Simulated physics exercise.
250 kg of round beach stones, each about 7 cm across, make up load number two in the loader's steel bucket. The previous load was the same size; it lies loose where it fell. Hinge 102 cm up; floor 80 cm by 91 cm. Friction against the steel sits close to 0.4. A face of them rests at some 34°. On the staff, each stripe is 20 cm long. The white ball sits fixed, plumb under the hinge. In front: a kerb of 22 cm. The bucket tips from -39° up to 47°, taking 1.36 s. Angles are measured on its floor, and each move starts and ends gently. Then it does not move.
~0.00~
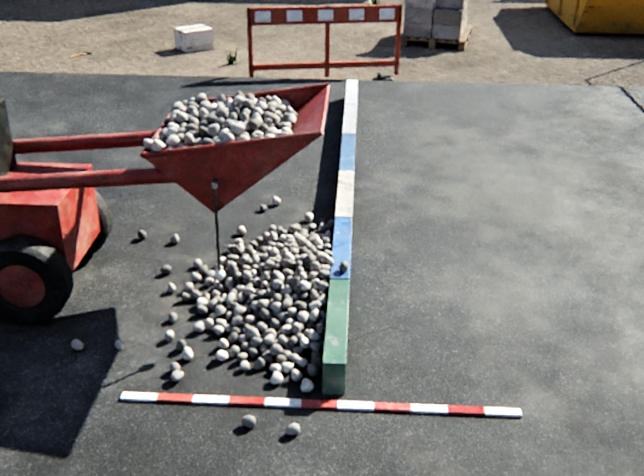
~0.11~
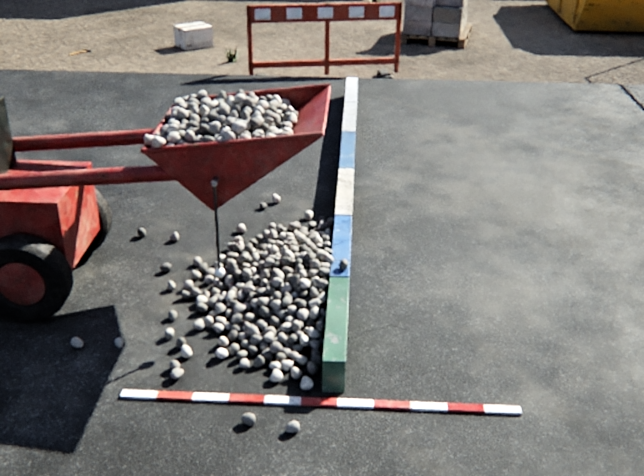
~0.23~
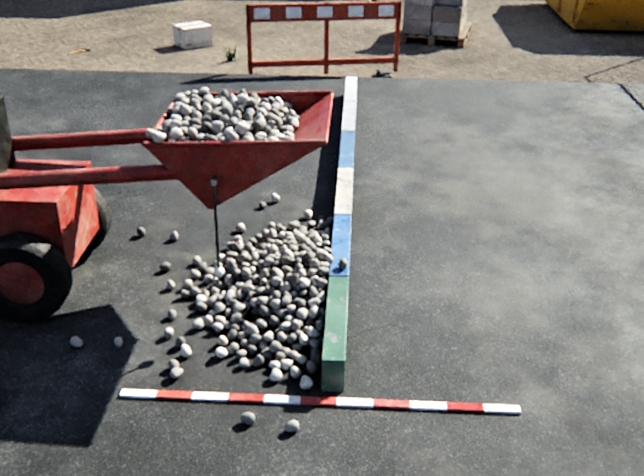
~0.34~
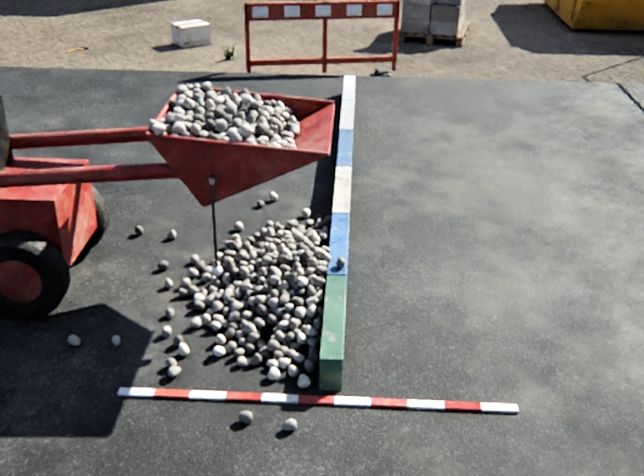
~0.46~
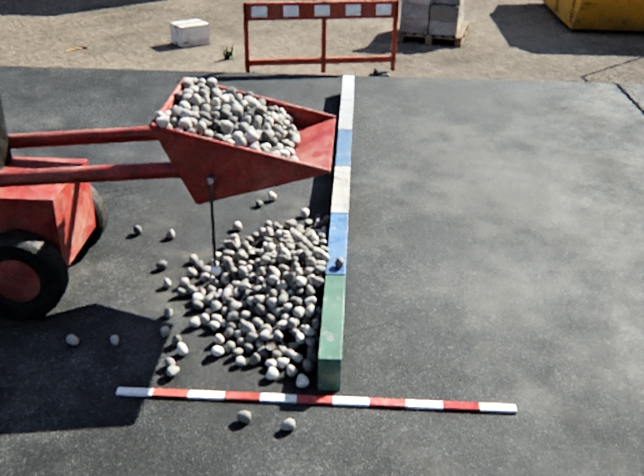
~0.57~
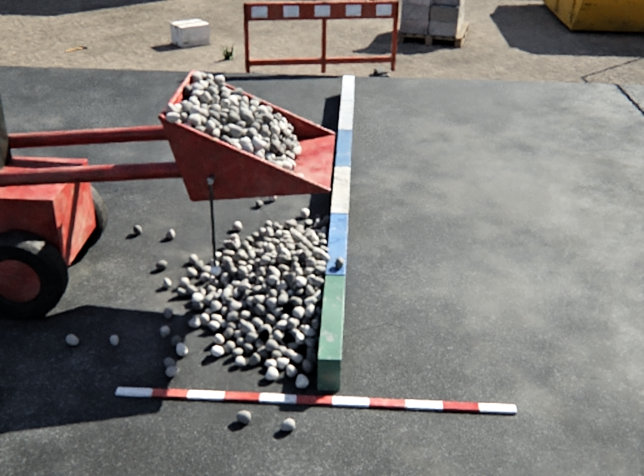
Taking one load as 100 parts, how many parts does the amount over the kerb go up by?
38 parts.
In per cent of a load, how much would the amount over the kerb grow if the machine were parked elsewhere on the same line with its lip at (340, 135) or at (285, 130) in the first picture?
About 60 per cent for the first, 10 per cent for the second.
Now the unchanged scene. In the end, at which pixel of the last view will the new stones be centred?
(320, 275).
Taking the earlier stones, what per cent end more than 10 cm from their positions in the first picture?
5 %.
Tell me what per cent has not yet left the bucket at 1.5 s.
About 20 per cent.
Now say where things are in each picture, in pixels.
In the first picture, lip at (322, 133), floor tilted -39°, highest stones at (248, 107). The earlier load is highest near (318, 265), 25 cm above ground level, 101 % on this side of the kerb.
In the second picture, lip at (323, 134), floor tilted -37°, highest stones at (249, 105); the stones move at 0.1 m/s on average.
In the third picture, the bucket is at -33°, its lip at (326, 142); the top of the load is at (233, 104); the stones move at 0.2 m/s on average.
In the fourth picture, the bucket is at -25°, its lip at (329, 155); the top of the load is at (207, 96); the stones move at 0.3 m/s on average.
In the fifth picture, lip at (330, 172), floor tilted -16°, highest stones at (193, 92); the stones move at 0.3 m/s on average.
In the sixth picture, lip at (329, 191), floor tilted -6°, highest stones at (201, 84); the stones move at 0.4 m/s on average.
After 1.0 s the floor is at 34°; in per cent of one load, 94 in the bucket, 107 on this side of the kerb; the foremost stones are at (330, 238).
After 1.5 s the floor is at 47°; in per cent of one load, 21 in the bucket, 163 on this side of the kerb, 17 over the kerb; the foremost stones are at (410, 285).
After 1.8 s the floor is at 47°; in per cent of one load, 1 in the bucket, 166 on this side of the kerb, 34 over the kerb; the foremost stones are at (463, 289).
After 4.2 s the floor is at 47°; in per cent of one load, 0 in the bucket, 163 on this side of the kerb, 38 over the kerb; the foremost stones are at (520, 327). Net gain over the kerb, 38.
